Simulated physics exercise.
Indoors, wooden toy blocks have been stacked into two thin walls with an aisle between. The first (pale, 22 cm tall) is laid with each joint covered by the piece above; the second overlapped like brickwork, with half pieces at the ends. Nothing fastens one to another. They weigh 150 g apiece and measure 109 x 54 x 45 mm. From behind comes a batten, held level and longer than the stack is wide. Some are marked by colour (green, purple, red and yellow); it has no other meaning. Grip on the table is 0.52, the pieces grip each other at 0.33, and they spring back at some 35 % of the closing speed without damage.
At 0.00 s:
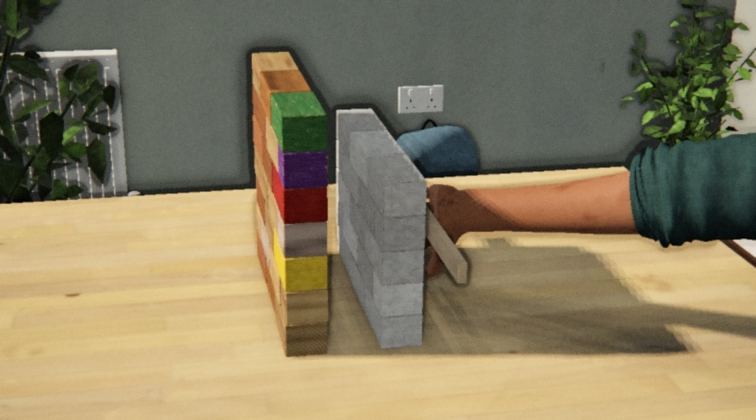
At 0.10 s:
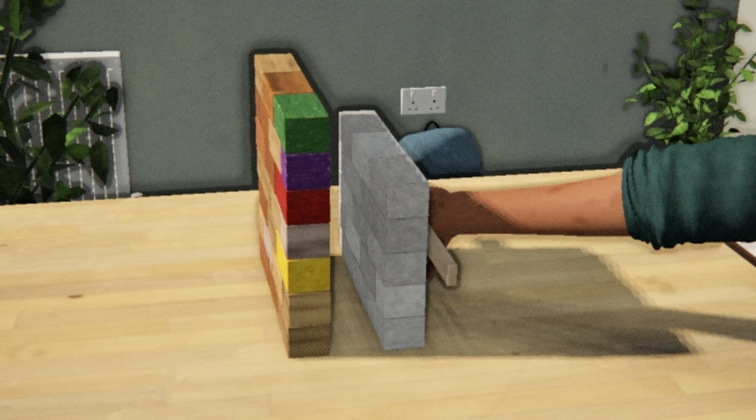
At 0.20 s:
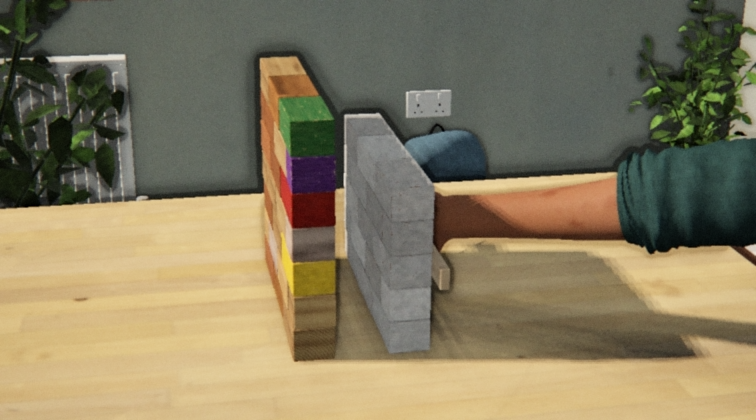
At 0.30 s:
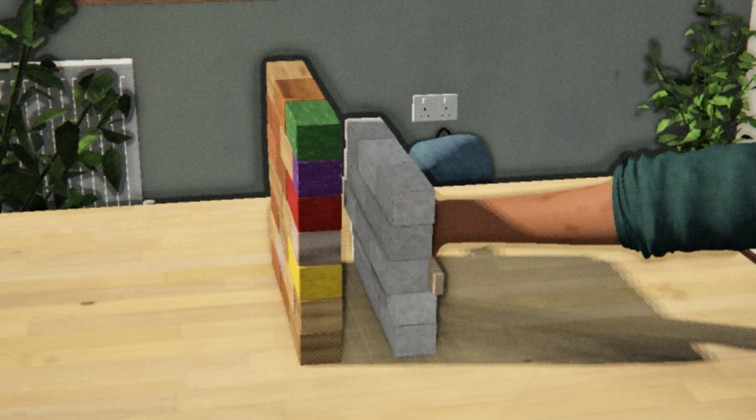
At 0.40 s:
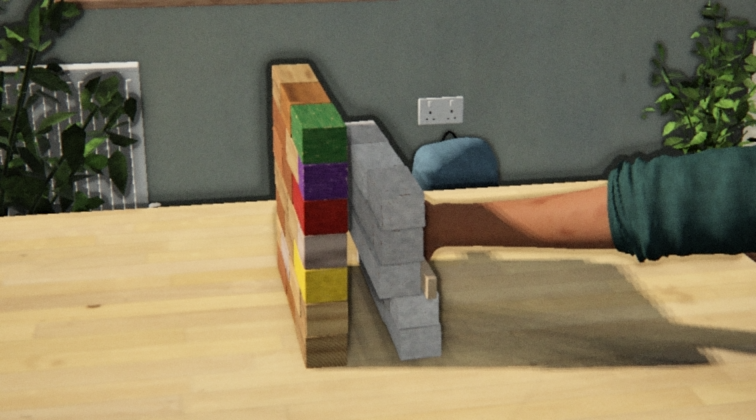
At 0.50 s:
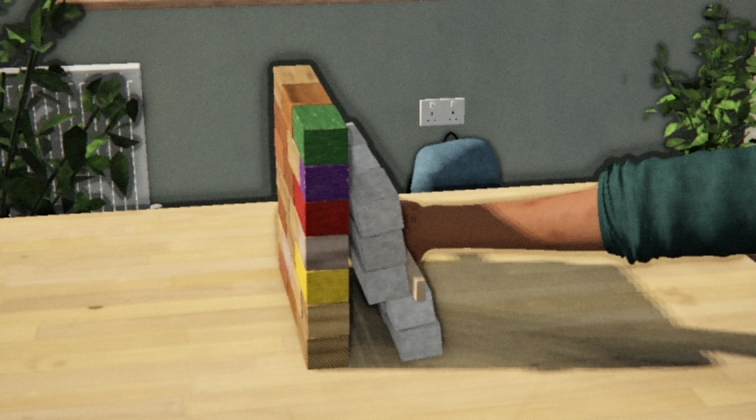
A hand pushes a wooden strip leftward into a thin grey block wall, shoving its layers askew toward a multicoloured block wall.
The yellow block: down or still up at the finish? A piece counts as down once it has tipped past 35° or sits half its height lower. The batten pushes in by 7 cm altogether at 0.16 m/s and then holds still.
In the end the yellow block drops.
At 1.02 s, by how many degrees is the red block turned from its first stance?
Roughly 30°.
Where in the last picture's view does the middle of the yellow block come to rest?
Around (148, 348).
By 0.76 s, 0 of the pale wall down; none of the 24 blocks of the second wall down, 24 disturbed; yellow block tilted 6°; red block tilted 6°.
By 1.02 s, 10 of the pale wall down; 3 of the 24 blocks of the second wall down; yellow block tilted 29°; red block tilted 29°, 19 mm lower.
By 1.20 s, 10 of the pale wall down; 22 of the 24 blocks of the second wall down; yellow block on its side; red block on its side.
By 1.66 s, 10 of the pale wall down; 21 of the 24 blocks of the second wall down; yellow block upside down; red block upside down.
When it is over (2.6 s), 10 of the pale wall down; 21 of the 24 blocks of the second wall down; yellow block upside down; red block upside down; green block on its side. In pixels of the last frame, middles, yellow block near (148, 348), red block near (32, 357).
